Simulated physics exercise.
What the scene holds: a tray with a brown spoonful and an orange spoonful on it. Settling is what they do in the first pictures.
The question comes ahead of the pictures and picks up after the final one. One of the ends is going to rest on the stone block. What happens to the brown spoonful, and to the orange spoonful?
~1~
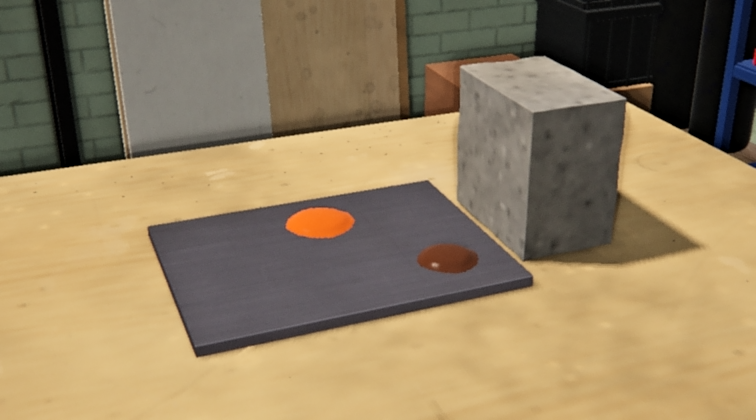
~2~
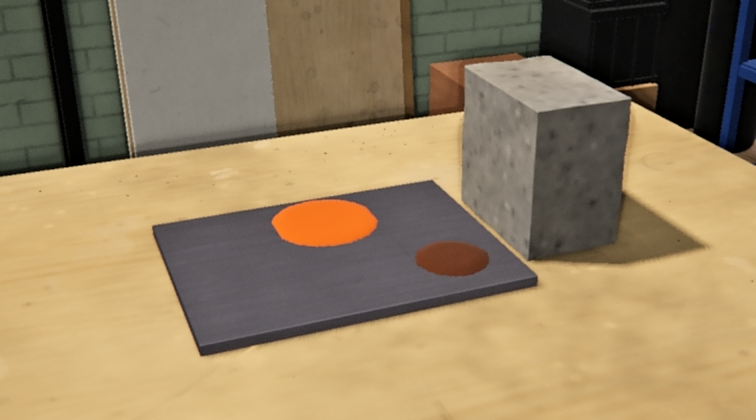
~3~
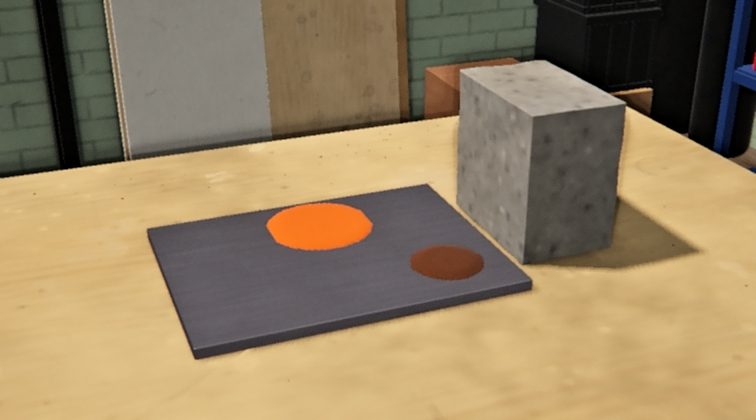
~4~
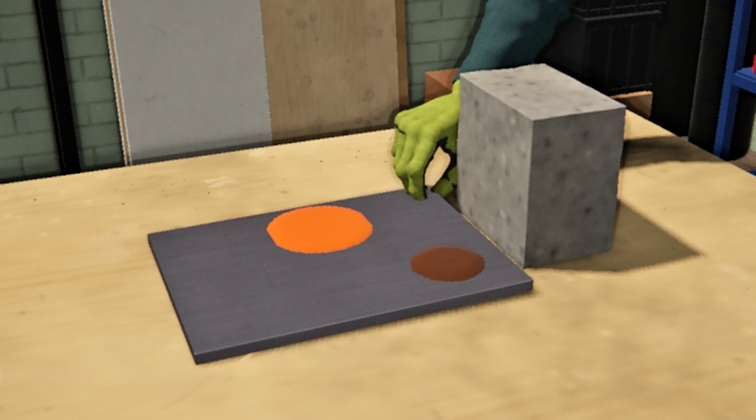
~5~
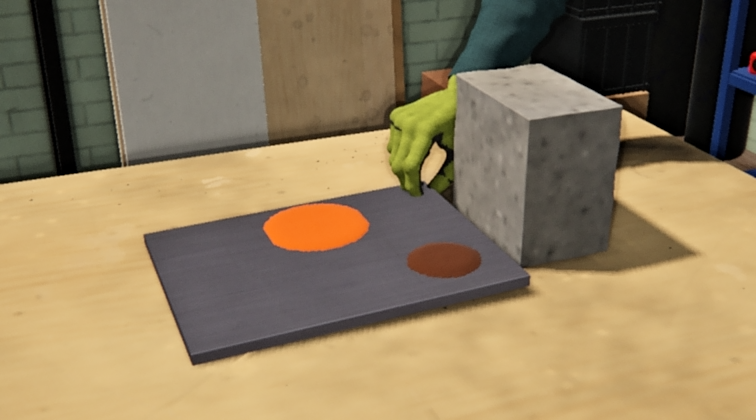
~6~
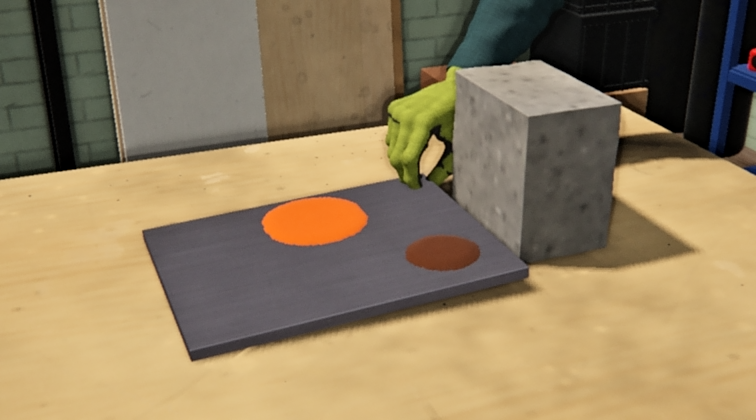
Brown spoonful: Remains, orange spoonful: Gone.
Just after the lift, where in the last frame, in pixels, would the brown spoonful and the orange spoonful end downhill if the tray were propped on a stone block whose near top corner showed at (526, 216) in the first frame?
In the last picture, I'd say around (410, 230) for the first and around (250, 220) for the other.
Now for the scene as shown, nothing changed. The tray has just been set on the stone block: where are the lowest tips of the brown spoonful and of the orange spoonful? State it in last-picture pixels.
At (335, 184), and at (173, 234).
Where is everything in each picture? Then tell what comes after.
The tray lies flat; brown spoonful (448, 255) a low mound; orange spoonful (320, 219) a low mound; stone block (575, 182), in the first picture.
They settle; brown spoonful (452, 256) spread thin; orange spoonful (325, 221) spread thin, in the second picture.
At rest; brown spoonful (447, 260) spread thin; orange spoonful (320, 225) spread thin, in the third picture.
A hand takes the end; brown spoonful (448, 261) spread thin; orange spoonful (320, 227) spread thin, in the fourth picture.
The end is rising; brown spoonful (444, 257) spread thin; orange spoonful (317, 225) spread thin, in the fifth picture.
The tray slopes by about 2°; brown spoonful (442, 250) spread thin; orange spoonful (315, 219) spread thin; stone block (571, 186), in the sixth picture.
Shortly, slope about 33°; the brown spoonful has crept a little; the orange spoonful has crept down a long way.
Then, the brown spoonful has crept down a long way; the orange spoonful is dripping off the low end.
At the finish, slope about 33°; the brown spoonful has crept down a long way; the orange spoonful is dripping off the low end.
